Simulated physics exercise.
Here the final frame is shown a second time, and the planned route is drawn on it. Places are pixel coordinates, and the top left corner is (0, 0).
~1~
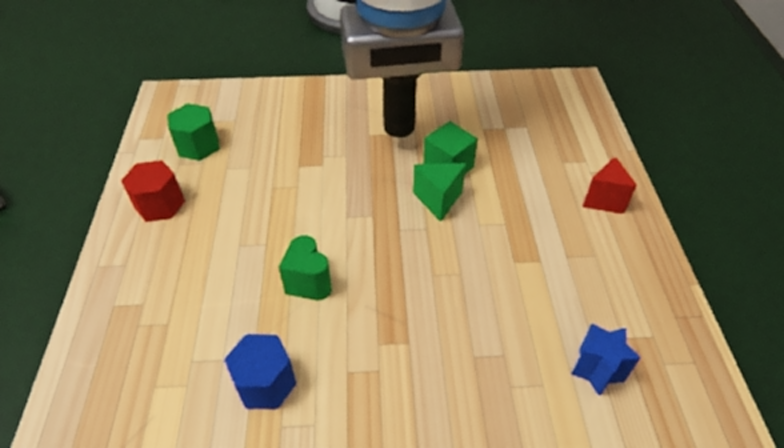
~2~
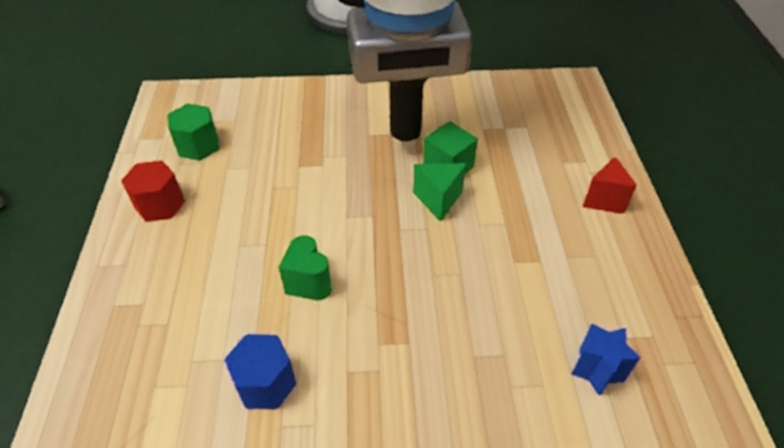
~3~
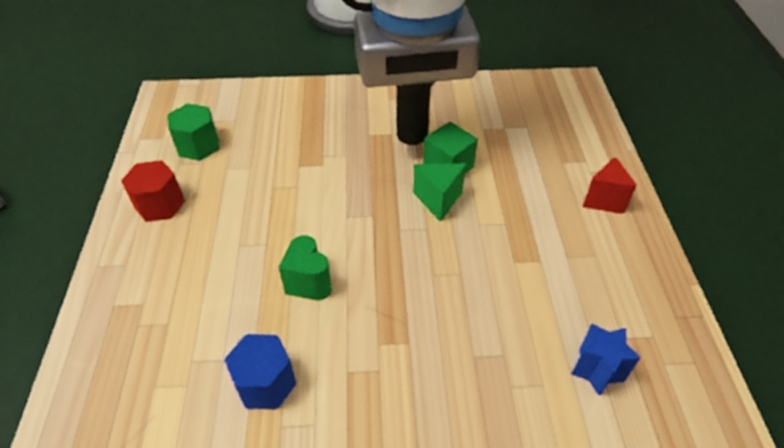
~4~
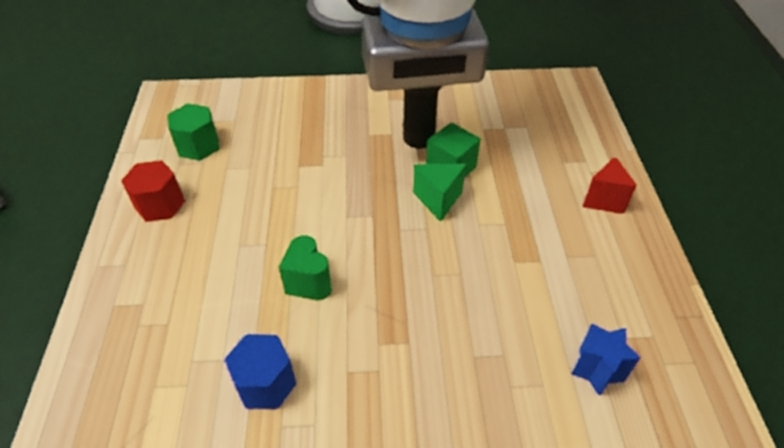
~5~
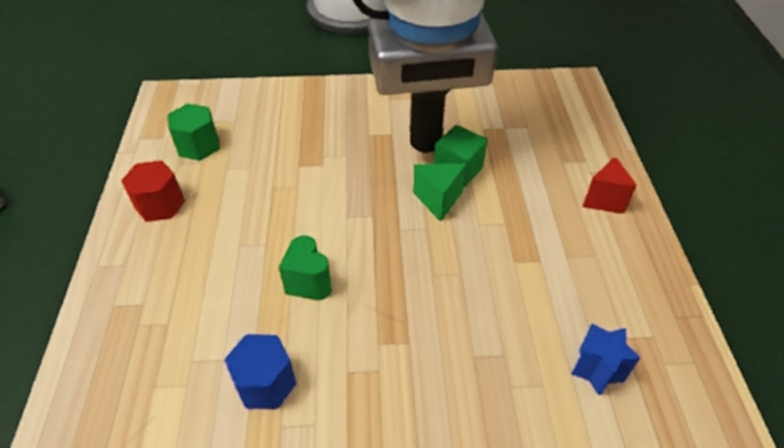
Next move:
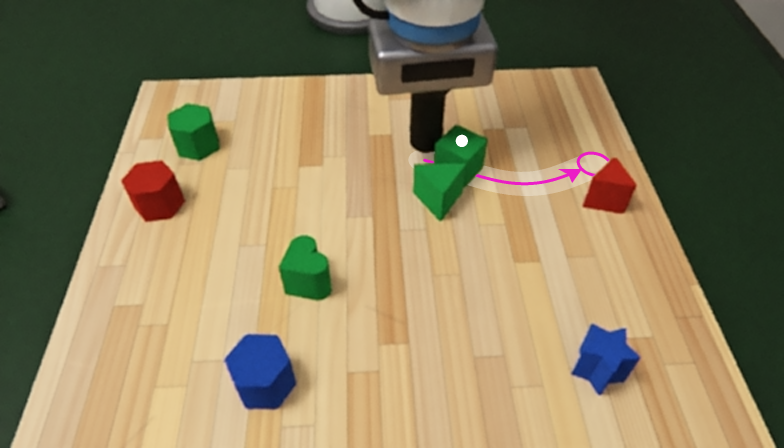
The clip opens on a wooden board holding scattered red, green and blue blocks, with a robot arm's dark rod just left of two green blocks near the top. The rod slides slightly right and toward the viewer, then nudges the rear green block a little to the right, turning it slightly.
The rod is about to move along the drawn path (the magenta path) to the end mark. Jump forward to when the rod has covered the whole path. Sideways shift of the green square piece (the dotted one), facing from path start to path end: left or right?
Heads right.
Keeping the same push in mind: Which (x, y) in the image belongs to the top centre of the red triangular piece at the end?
Around pixel (646, 183).
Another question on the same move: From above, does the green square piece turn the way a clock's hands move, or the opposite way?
It spins clockwise.
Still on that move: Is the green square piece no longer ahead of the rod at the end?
I expect so.
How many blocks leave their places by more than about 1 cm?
The number is two.
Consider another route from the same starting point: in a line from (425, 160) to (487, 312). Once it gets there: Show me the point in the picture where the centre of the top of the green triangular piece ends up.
Put as a pixel place, it's (510, 317).
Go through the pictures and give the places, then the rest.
The first frame shows tip of the rod at (399, 128), middles of tops, green triangular piece at (441, 173), green square piece at (451, 138), red triangular piece at (615, 173).
The second frame shows rod at (406, 132), nothing pushed.
The third frame shows rod at (412, 136), nothing pushed.
The fourth frame shows rod at (419, 139), green square piece at (454, 139).
The fifth frame shows rod at (426, 143), green triangular piece at (441, 173), green square piece at (462, 141), red triangular piece at (615, 173).
The line goes from (425, 160) over (482, 177) and (544, 182) to (595, 164); the dot is on the green square piece.
On the path given first. One third of the way, rod at (485, 160); green square piece at (525, 152), turned 25° anticlockwise.
Two thirds of the way, rod at (549, 165); green square piece at (591, 157), turned 25° anticlockwise; red triangular piece at (627, 177).
At the end, rod at (601, 147); green triangular piece unmoved; green square piece at (632, 157), turned 25° clockwise; red triangular piece at (646, 183), turned 15° clockwise.
